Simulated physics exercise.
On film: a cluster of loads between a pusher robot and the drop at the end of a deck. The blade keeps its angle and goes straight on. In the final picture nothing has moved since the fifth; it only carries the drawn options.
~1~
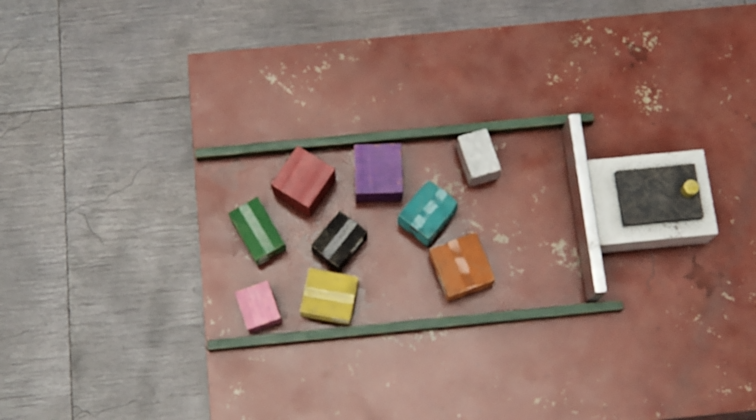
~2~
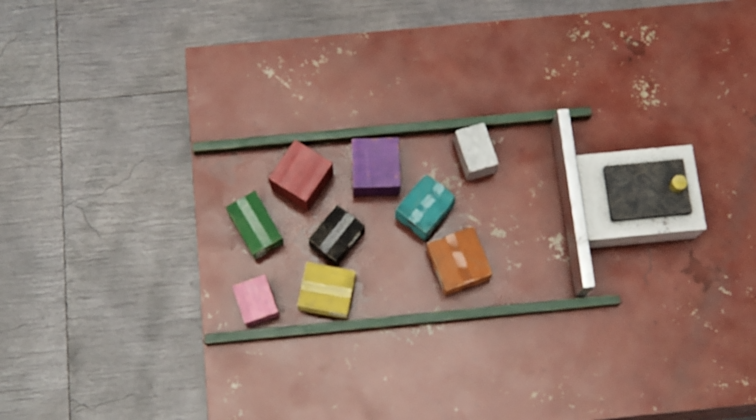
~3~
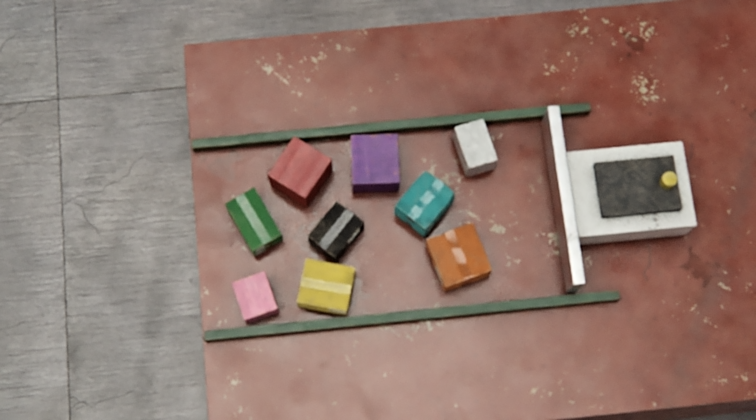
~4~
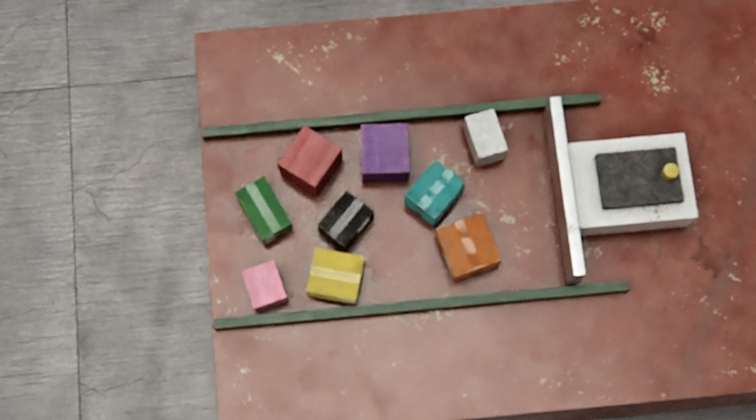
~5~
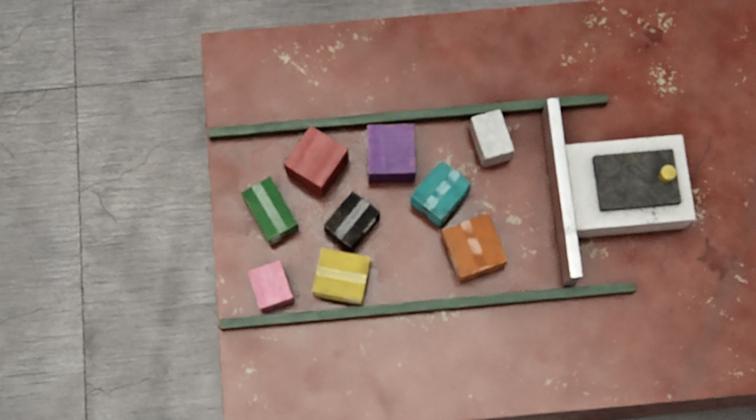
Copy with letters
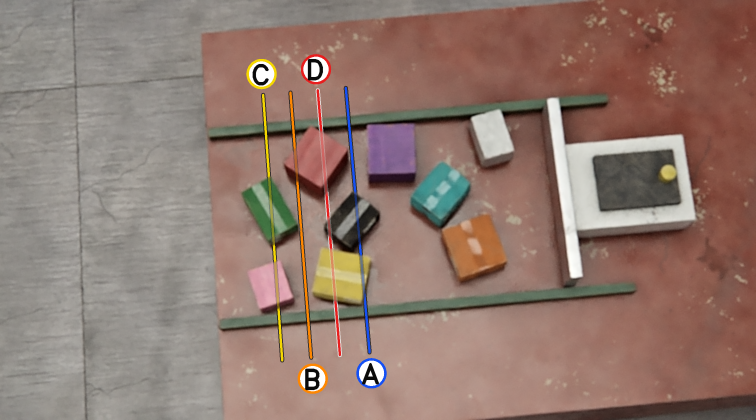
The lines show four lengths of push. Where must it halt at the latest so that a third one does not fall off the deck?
It can go as far as D.
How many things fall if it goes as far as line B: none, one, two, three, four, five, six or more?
Three.
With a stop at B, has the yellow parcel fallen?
No.
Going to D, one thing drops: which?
It is the pink crate.
On the marked copy, A at (357, 216); B at (300, 221); C at (272, 224); D at (329, 219).
Following D. Soon after the start, robot (547, 188); white crate (450, 140); orange box (452, 247).
Later, robot (463, 195); red crate (281, 157); yellow parcel (322, 285).
In the end, robot (399, 201); pink crate over the edge; green parcel (221, 216); one fallen.
As for the rest, A is within the limit but short; B drops three; C drops five.
